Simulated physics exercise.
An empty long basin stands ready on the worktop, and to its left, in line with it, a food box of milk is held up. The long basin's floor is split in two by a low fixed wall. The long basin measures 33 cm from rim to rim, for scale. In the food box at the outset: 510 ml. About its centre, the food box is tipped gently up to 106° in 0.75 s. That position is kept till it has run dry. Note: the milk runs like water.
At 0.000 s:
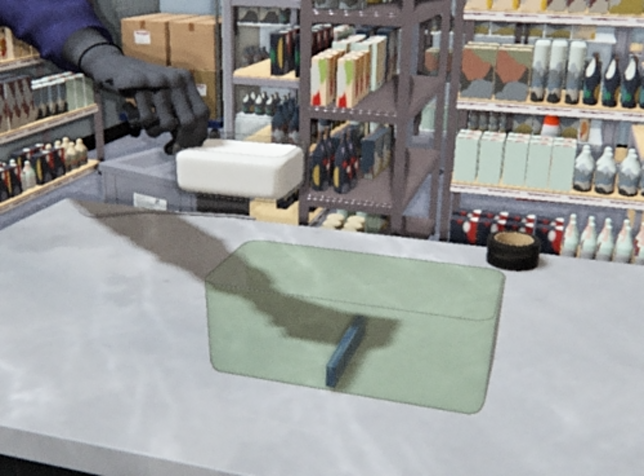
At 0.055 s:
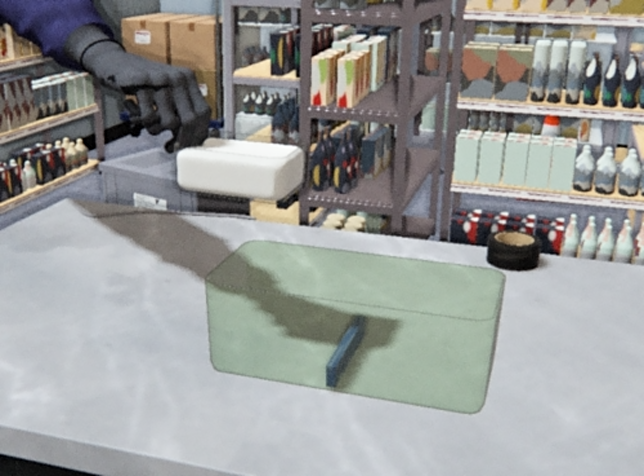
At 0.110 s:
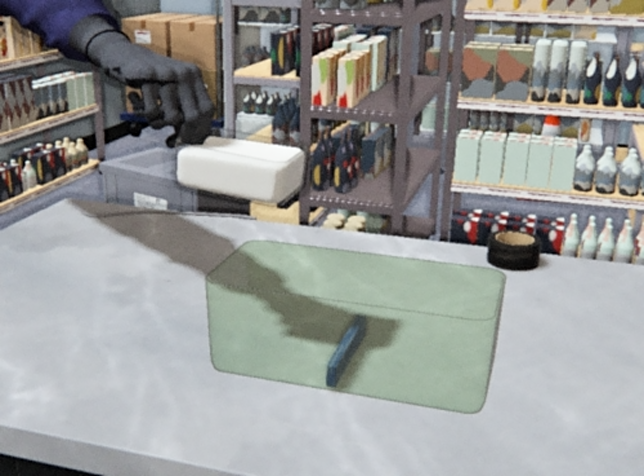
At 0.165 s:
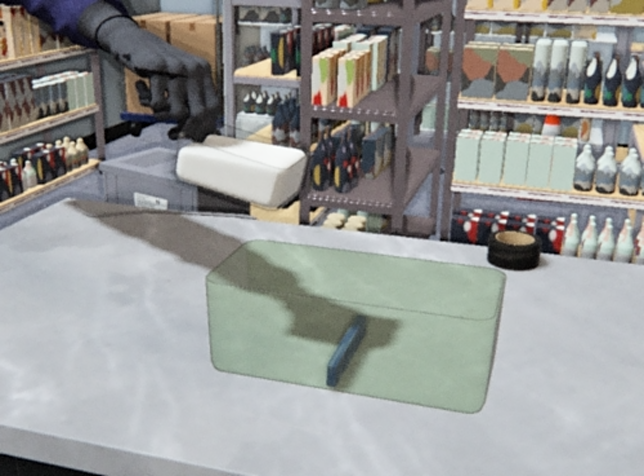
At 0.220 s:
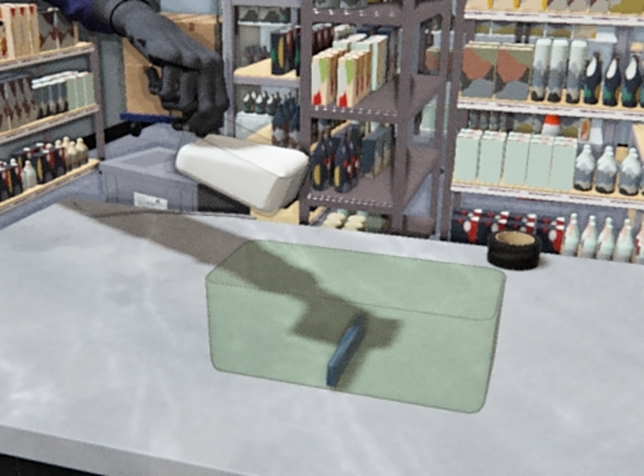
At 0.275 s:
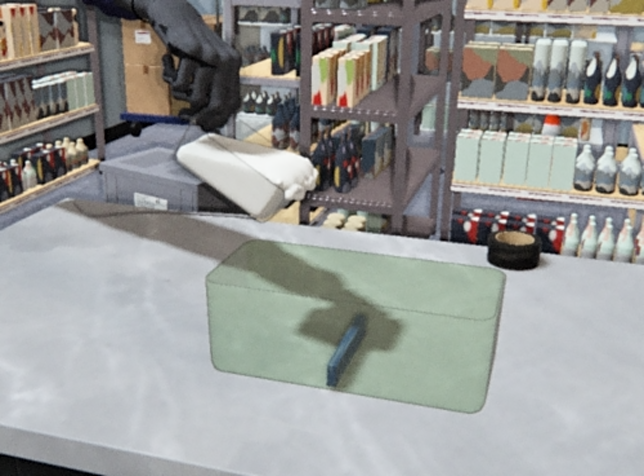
The video shows a dark-gloved hand moving right above a white food box held over a worktop with a pale green basin, as the box gradually tilts down to the right and milk comes over its right edge.
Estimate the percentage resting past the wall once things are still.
I would say roughly 47 percent.
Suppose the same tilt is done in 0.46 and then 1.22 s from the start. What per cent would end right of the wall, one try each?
25 and 55 %.
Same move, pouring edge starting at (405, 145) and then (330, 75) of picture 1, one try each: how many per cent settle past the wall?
Try 1: 85 %; try 2: 75 %.
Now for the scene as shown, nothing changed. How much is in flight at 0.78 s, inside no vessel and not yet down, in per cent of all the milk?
4 per cent or so.
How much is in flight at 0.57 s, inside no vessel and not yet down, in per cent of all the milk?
30 per cent.
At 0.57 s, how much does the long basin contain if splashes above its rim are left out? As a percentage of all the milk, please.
Fraction in basin: Approx. 60%.
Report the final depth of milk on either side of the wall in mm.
Some 12 mm on the left and some 10 mm on the right.
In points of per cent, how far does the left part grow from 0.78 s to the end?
That works out to roughly 5 per cent of the whole.
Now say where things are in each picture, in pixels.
In the first picture, tilt 0°; pouring edge (295, 150); surface from (192, 145) to (296, 155); the long basin's rim runs from (226, 261) to (500, 297); the wall's top is at (347, 341).
In the second picture, tilt 1°; pouring edge (296, 152); surface from (192, 146) to (296, 156).
In the third picture, tilt 6°; pouring edge (297, 156); surface from (194, 144) to (297, 157).
In the fourth picture, tilt 12°; pouring edge (299, 163); surface from (195, 142) to (299, 159).
In the fifth picture, tilt 21°; pouring edge (299, 172); surface from (195, 142) to (299, 164); 3 per cent is over the edge.
In the sixth picture, tilt 31°; pouring edge (298, 182); surface from (193, 141) to (293, 169); 10 per cent is over the edge.
By 0.57 s the tilt is 91° and 11 per cent is still to pour, 27 is left of the wall and 33 right of it.
By 0.78 s the tilt is 106° and 2 per cent is still to pour, 47 is left of the wall and 47 right of it.
By 1.01 s the tilt is 106° and 0 per cent is still to pour, 51 is left of the wall and 47 right of it.
By 1.25 s the tilt is 106° and 0 per cent is still to pour, 52 is left of the wall and 47 right of it.
At rest 52 per cent lies left of the wall, 47 right of it and 2 outside.
